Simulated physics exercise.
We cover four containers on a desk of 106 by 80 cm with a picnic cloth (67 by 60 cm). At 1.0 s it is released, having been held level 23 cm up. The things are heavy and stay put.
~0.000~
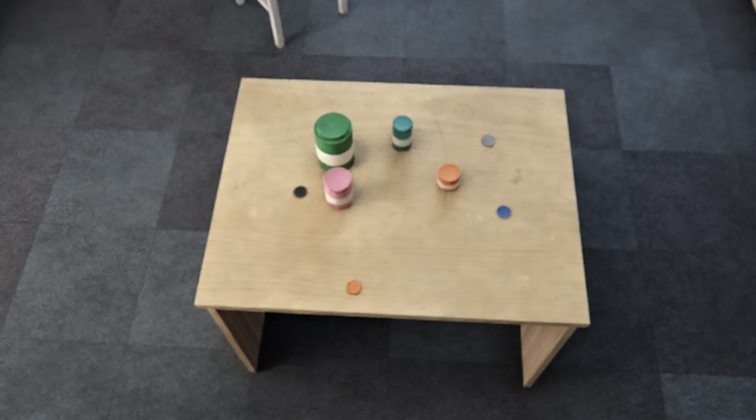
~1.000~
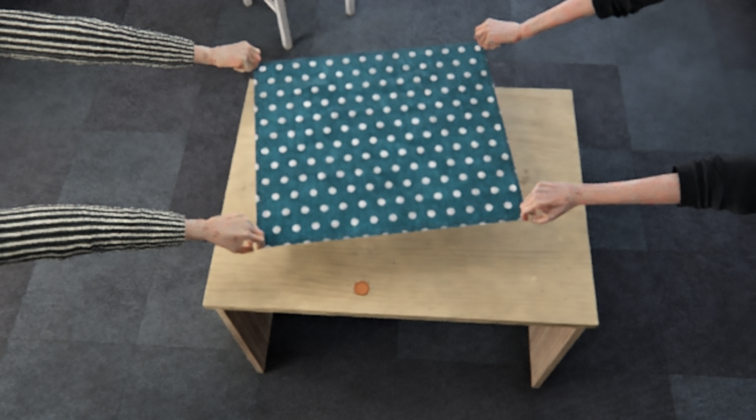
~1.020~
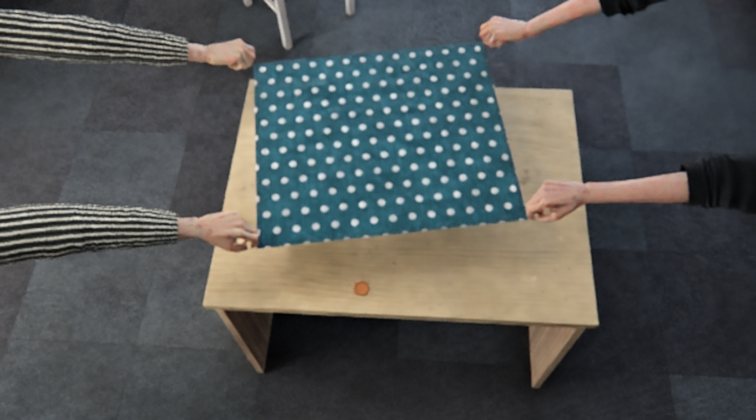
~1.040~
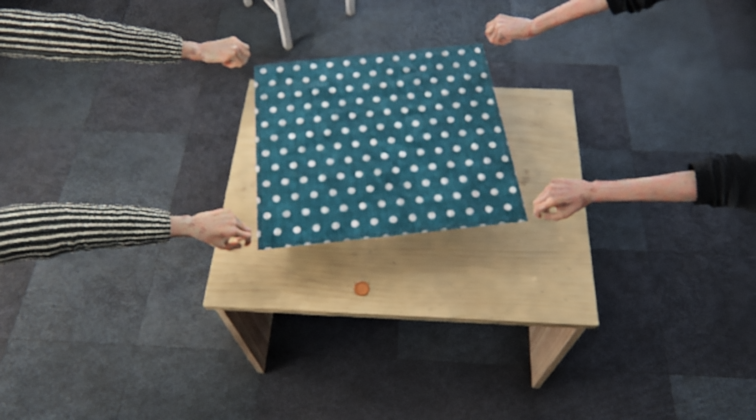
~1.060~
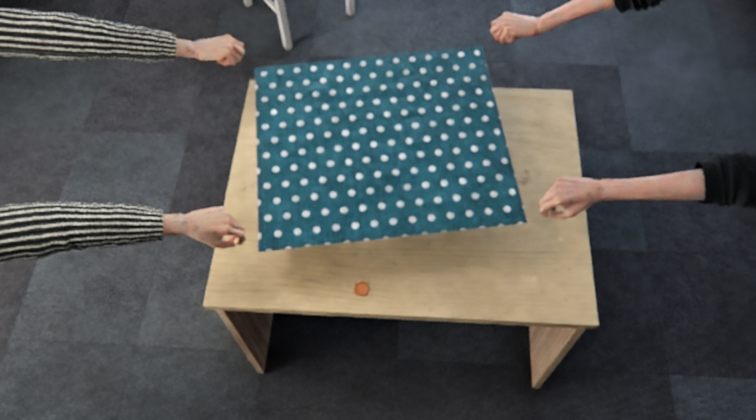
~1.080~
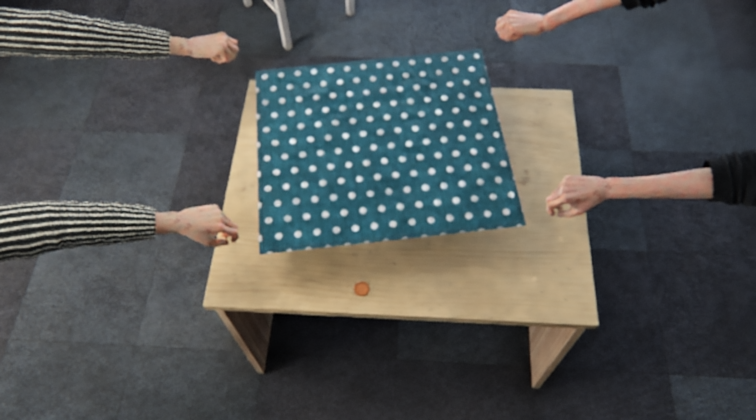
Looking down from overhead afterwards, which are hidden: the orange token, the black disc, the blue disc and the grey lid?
The orange token is still seen from above; the black disc is screened from above; the blue disc is still seen from above; the grey lid is still seen from above.
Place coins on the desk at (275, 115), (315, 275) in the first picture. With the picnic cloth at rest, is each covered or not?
The first remains in the open; the second still shows.
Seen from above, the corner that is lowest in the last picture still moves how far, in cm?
Horizontal travel: Approx. 12 cm.
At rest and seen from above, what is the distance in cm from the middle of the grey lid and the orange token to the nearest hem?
The first sits about 8 cm from the nearest hem, the second about 8 cm.
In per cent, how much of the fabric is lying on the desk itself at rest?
I'd put it near 30 in a hundred.
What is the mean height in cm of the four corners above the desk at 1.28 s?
0 cm.
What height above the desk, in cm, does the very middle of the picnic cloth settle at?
The middle settles about 11 cm high.
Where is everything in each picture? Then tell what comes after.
The first picture shows orange token (354, 287); black disc (300, 191); blue disc (504, 211); grey lid (488, 140); green bottle (333, 125), 17 cm tall; orange tin (449, 172), 6 cm tall; teal canister (403, 123), 11 cm tall; pink canister (337, 179), 11 cm tall.
The second picture shows picnic cloth corners (257, 248) (254, 64) (482, 41) (528, 219); highest point 23 cm, lowest 23 cm.
The third picture shows picnic cloth corners (257, 249) (254, 64); highest point 23 cm, lowest 23 cm.
The fourth picture shows picnic cloth corners (258, 250) (255, 66); highest point 22 cm, lowest 22 cm.
The fifth picture shows picnic cloth corners (259, 252) (255, 68); highest point 21 cm, lowest 21 cm.
The sixth picture shows picnic cloth corners (260, 254) (256, 72) (481, 50) (526, 226); highest point 20 cm, lowest 20 cm.
After 1.3 s, 25 % of it is down, spanning 66 by 62 cm, above black disc.
After 1.5 s, 25 % of it is down, spanning 65 by 62 cm, above black disc.
After 1.7 s, 30 % of it is down, spanning 65 by 62 cm, above black disc.
After 1.9 s, 30 % of it is down, spanning 65 by 62 cm, above black disc.
After 2.7 s, 30 % of it is down, spanning 65 by 62 cm, above black disc.
